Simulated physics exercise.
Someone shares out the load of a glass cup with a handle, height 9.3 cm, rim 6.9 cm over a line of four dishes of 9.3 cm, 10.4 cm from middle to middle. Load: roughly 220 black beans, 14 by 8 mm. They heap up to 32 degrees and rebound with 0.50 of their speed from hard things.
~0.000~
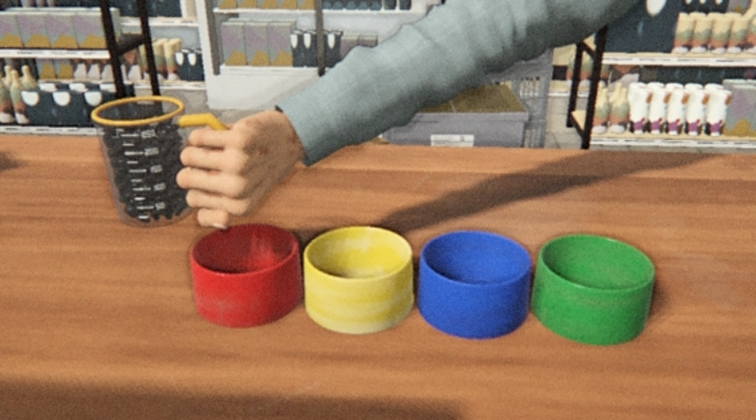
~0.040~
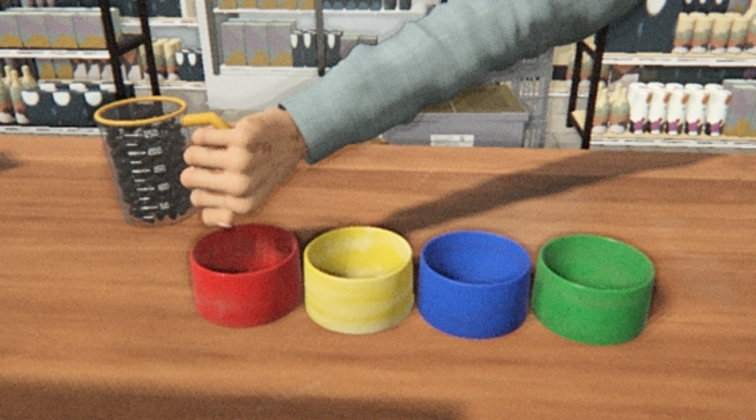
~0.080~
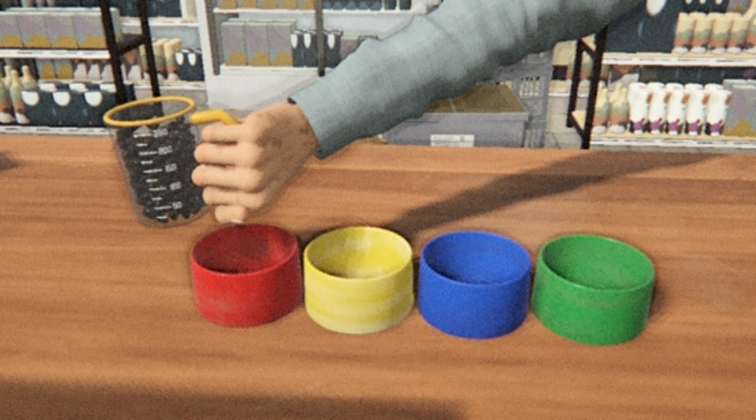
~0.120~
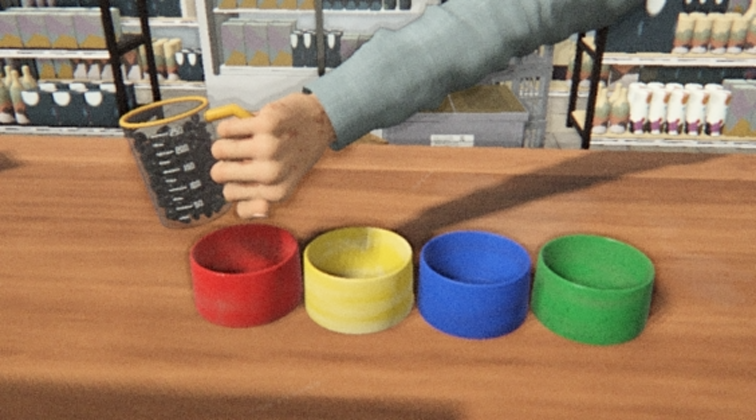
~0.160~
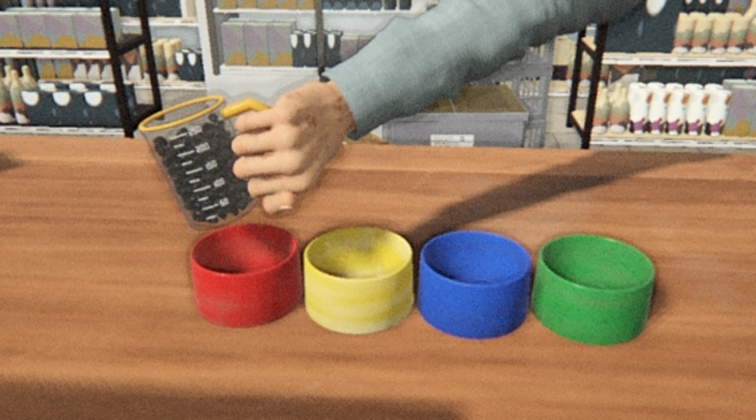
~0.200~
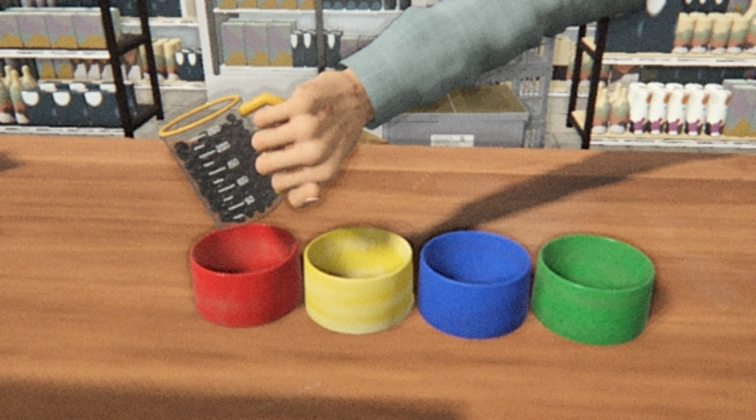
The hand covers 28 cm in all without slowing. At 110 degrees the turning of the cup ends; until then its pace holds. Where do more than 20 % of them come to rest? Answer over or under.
Red under, blue under, green under, yellow over, counter over.
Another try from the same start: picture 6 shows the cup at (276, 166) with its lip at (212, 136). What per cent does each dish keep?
Red 0, blue 10, green 0, yellow 60.
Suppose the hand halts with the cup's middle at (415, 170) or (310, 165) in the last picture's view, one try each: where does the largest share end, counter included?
Most goes to: Yellow, then red.
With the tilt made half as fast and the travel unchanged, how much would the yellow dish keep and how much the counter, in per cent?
In that case yellow 50, counter 30.
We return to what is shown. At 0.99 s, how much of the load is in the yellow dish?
About 15 per cent by then.
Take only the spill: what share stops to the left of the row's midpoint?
Roughly 50 per cent.
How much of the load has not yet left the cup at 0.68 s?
Some 100 per cent of the load.
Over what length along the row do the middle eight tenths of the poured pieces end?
Some 11 cm.
After 0.49 s, tilt 66 degrees; cup holds 100 %.
After 0.68 s, tilt 94 degrees; cup holds 100 %.
After 0.99 s, tilt 110 degrees; cup holds 65 %, blue 5 %, yellow 15 %.
In the end, at 2.8 s, red 0 %, blue 10 %, green 0 %, yellow 55 %, counter 30 %.
